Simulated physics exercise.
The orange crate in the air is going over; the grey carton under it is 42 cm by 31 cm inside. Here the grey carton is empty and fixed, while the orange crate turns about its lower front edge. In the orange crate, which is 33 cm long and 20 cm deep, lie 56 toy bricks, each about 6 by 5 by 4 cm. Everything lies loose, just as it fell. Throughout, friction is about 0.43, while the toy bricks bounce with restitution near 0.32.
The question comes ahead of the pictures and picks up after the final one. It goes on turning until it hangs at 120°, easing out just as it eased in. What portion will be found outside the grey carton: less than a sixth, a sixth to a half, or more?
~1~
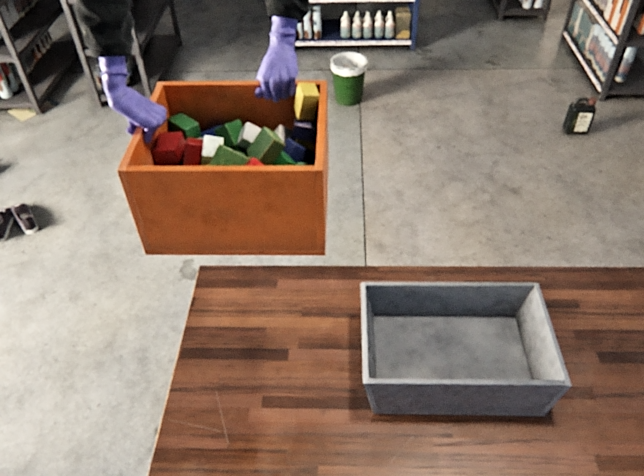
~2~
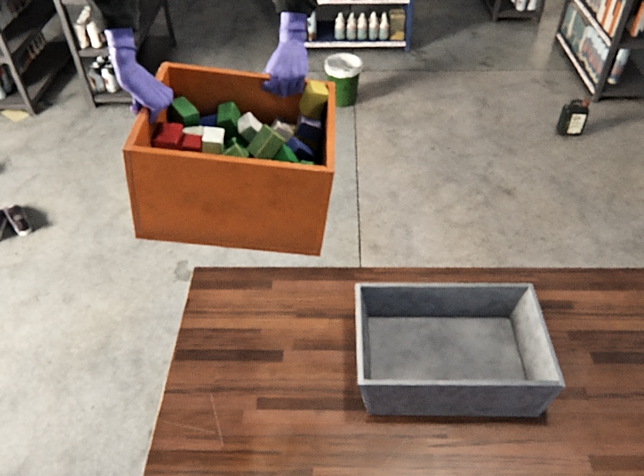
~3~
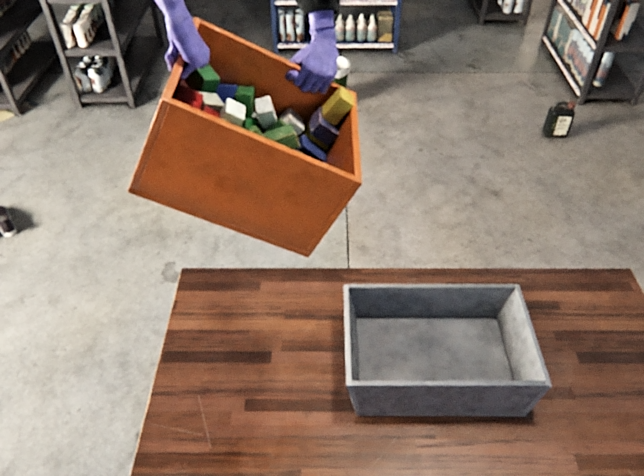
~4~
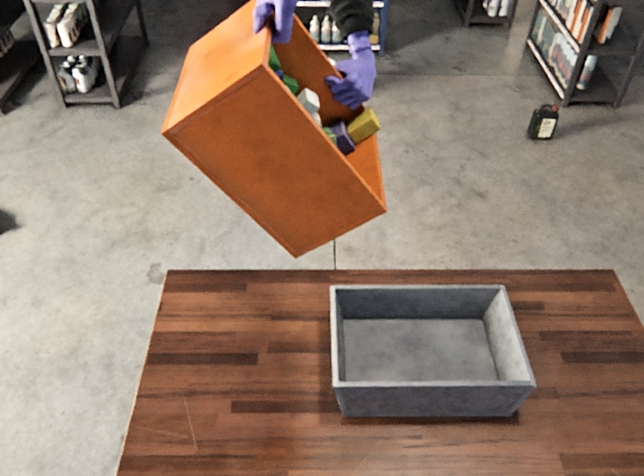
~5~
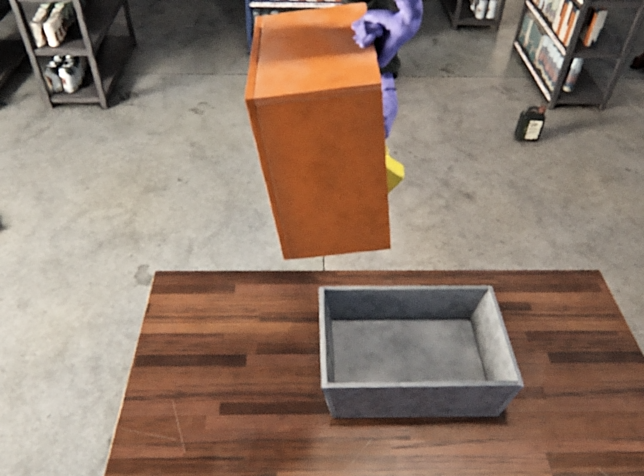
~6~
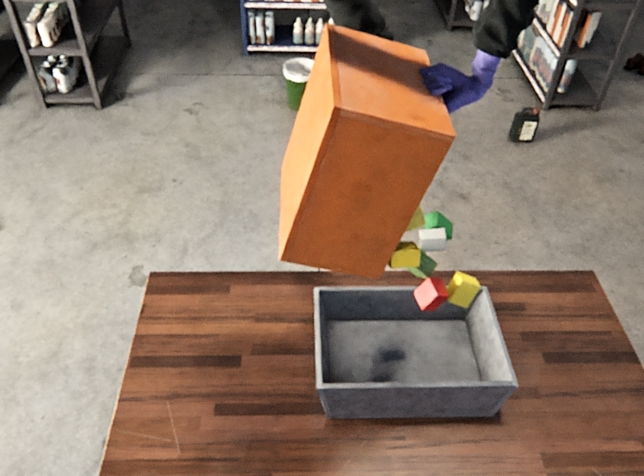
Most likely a share under one sixth ends up outside.
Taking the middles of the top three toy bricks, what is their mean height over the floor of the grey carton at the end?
11 cm or thereabouts.
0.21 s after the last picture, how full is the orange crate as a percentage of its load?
I'd say close to 45 per cent of it is still inside.
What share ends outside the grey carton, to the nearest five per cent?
Estimate: About 5 in a hundred.
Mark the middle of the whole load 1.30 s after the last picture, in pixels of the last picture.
I'd place it about (421, 357) in the last view.
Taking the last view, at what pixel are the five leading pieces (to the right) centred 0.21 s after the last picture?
Around (463, 347) in pixels.
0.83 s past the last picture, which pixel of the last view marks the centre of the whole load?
Around (423, 352).
Then, 0.21 s after the last picture, tilt 118°; 24 still in the orange crate, 7 in the grey carton and 25 in the air.
Then, 0.47 s after the last picture, tilt 120°; 9 still in the orange crate, 37 in the grey carton and 10 in the air.
Then, 0.83 s after the last picture, tilt 120°; 51 in the grey carton, 1 outside the grey carton and 4 in the air.
Final count (1.30 s after the last picture), 54 in the grey carton and 2 outside the grey carton. Asked share, 2 of 56, 4 per cent.
